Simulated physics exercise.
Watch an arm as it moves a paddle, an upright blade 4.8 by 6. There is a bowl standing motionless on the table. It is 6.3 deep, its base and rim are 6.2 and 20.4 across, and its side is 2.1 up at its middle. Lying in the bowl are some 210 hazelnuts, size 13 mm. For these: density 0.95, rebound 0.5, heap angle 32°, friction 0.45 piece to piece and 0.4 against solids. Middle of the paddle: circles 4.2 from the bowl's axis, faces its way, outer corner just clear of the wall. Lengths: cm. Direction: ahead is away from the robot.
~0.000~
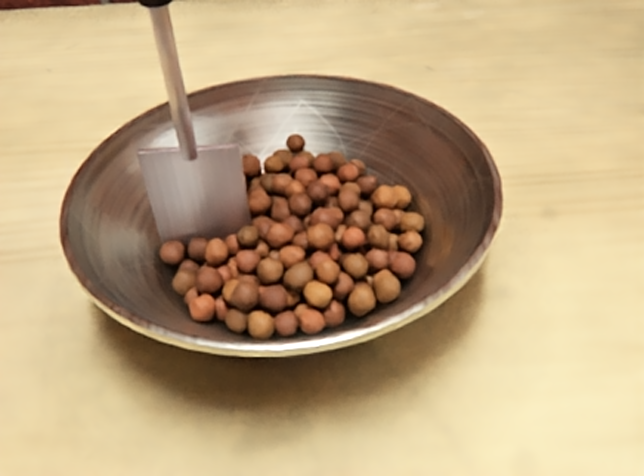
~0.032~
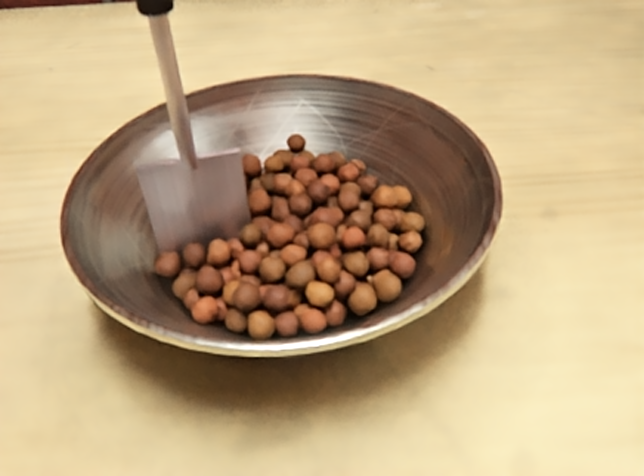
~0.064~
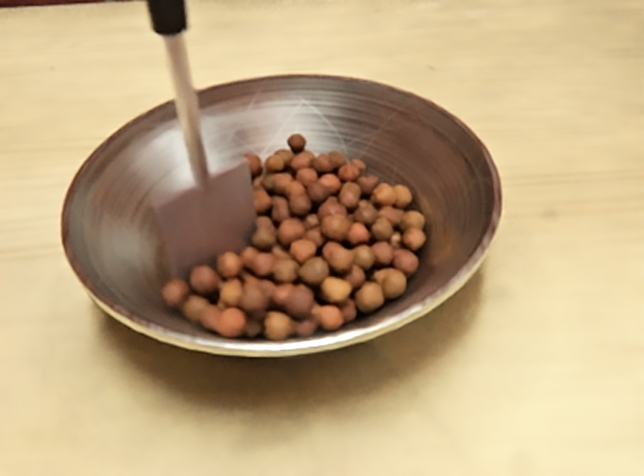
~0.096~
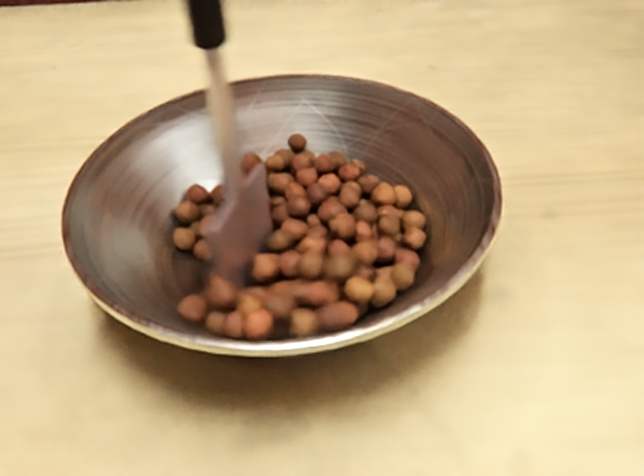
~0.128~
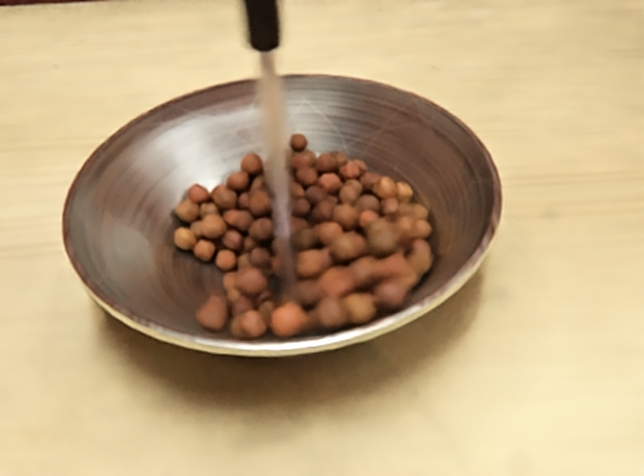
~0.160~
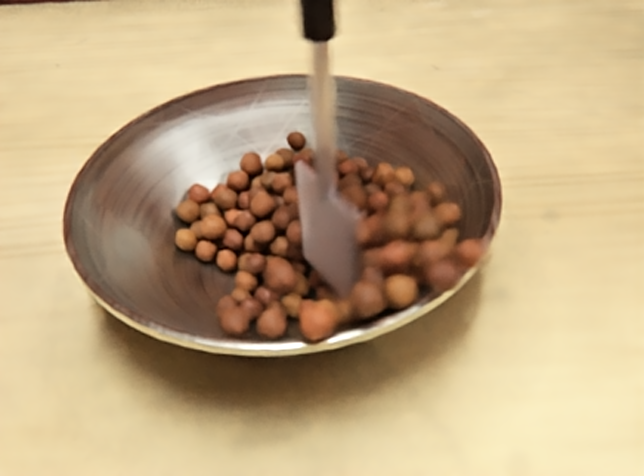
A paddle swept through a heap of brown hazelnuts in a wide, dark bowl, moving from the left side toward the right, turning as it went and pushing some nuts up near the right rim.
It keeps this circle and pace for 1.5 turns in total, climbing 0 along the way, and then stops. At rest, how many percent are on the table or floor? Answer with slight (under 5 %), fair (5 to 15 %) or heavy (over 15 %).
Heavy.
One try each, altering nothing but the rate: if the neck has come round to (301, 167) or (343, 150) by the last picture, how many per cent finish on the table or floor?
Close to 15 and 40 in a hundred.
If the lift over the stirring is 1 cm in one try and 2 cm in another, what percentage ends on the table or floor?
About 20 and 15 per cent.
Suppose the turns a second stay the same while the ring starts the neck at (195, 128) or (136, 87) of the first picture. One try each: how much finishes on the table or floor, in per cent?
Some 20 and 10 per cent.
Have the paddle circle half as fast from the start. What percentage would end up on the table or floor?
My guess is about 0 per cent.
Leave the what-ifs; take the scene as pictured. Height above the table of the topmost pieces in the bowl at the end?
6.0 cm, roughly.
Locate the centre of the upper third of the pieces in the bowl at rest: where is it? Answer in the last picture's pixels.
Roughly pixel (365, 177).
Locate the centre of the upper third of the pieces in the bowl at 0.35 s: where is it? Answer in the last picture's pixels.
I'd put it at around (253, 121).
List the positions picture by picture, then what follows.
In the first picture, the paddle neck at (182, 120), 0° round; upper third of the load around (311, 224), from x 175 to 410, top at y 145; 207 in the bowl.
In the second picture, the paddle neck at (182, 130), 11° round; upper third of the load around (311, 224), from x 170 to 410, top at y 145.
In the third picture, the paddle neck at (196, 151), 38° round; upper third of the load around (300, 240), from x 175 to 415, top at y 145.
In the fourth picture, the paddle neck at (231, 166), 66° round; upper third of the load around (315, 251), from x 185 to 415, top at y 145.
In the fifth picture, the paddle neck at (279, 169), 93° round; upper third of the load around (336, 249), from x 185 to 420, top at y 145.
In the sixth picture, the paddle neck at (325, 159), 121° round; upper third of the load around (371, 231), from x 185 to 470, top at y 140; 207 in the bowl.
After 0.35 s, 282° round, highest piece 10 above the table; 173 in the bowl, 13 on the table or floor, 21 in flight or on the tool.
After 0.53 s, 82° round, highest piece 8 above the table; 156 in the bowl, 46 on the table or floor, 5 in flight or on the tool.
After 0.82 s, 180° round, highest piece 6 above the table; 141 in the bowl, 65 on the table or floor, 1 in flight or on the tool.
After 1.52 s, 180° round, highest piece 6 above the table; 141 in the bowl, 66 on the table or floor.
In the end, 141 in the bowl, 66 on the table or floor. That is 32 % on the table or floor.
